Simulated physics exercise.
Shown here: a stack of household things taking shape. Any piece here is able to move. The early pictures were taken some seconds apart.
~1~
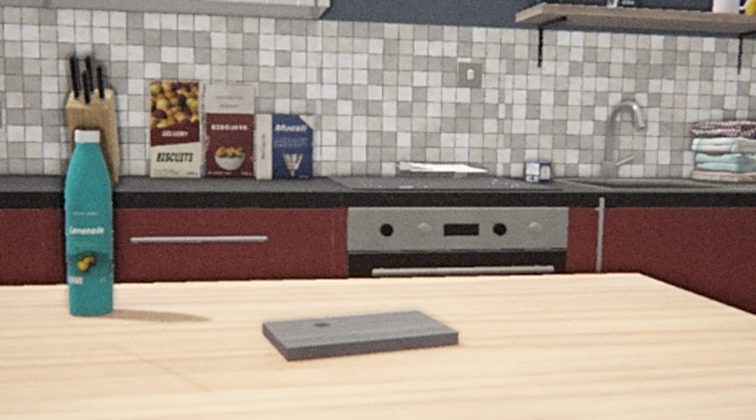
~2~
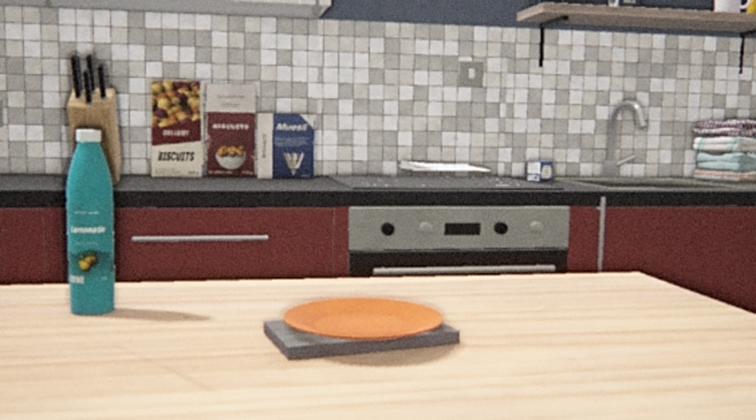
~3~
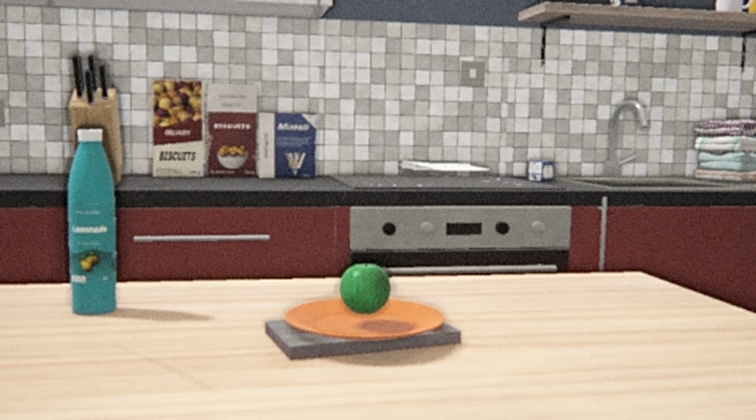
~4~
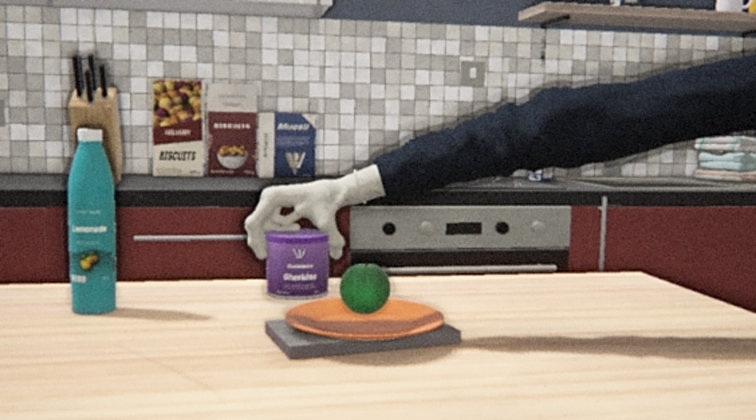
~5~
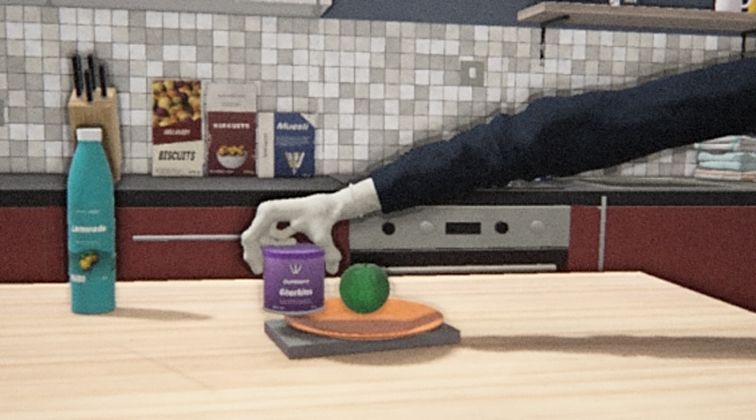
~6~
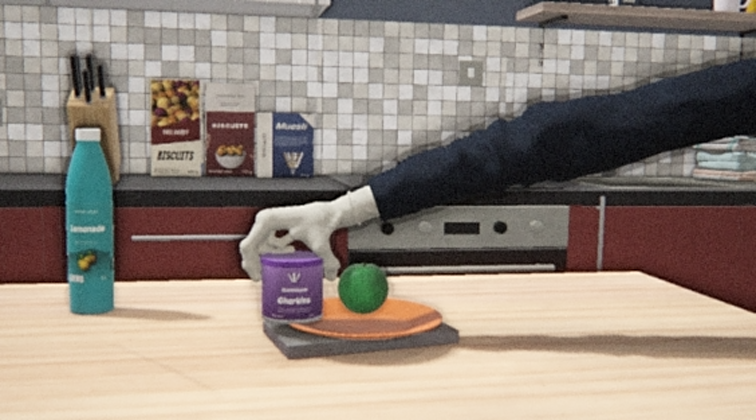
At the start, a grey board lies on a wooden table beside a teal bottle. An orange plate appears on the board, then a round green object on the plate. A white hand with a dark sleeve then holds a purple pot behind the plate and lowers it slightly onto the plate's left side, still gripping it.
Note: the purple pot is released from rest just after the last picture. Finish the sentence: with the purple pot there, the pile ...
The pile stands firm.
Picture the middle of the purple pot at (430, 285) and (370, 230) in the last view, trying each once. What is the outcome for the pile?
The pile remains standing the first time and collapses the second time.
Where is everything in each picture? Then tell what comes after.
The last thing is not in view yet, in the first frame.
The last thing is not in view yet; grey board (360, 333), in the second frame.
The last thing is not in view yet; orange plate (365, 321), in the third frame.
Still above its spot; purple pot (298, 263); grey board (361, 332), in the fourth frame.
Still above its spot; purple pot (294, 278); orange plate (364, 321), in the fifth frame.
Set down, still held; purple pot (293, 286); grey board (360, 332), in the sixth frame.
Then, 0.70 s after the last picture, nothing has stirred.
Then, 1.40 s after the last picture, purple pot resting near (293, 287).
At rest, all 5 in place. Seen from the same camera at the end, purple pot near (293, 287). The pile stays up.
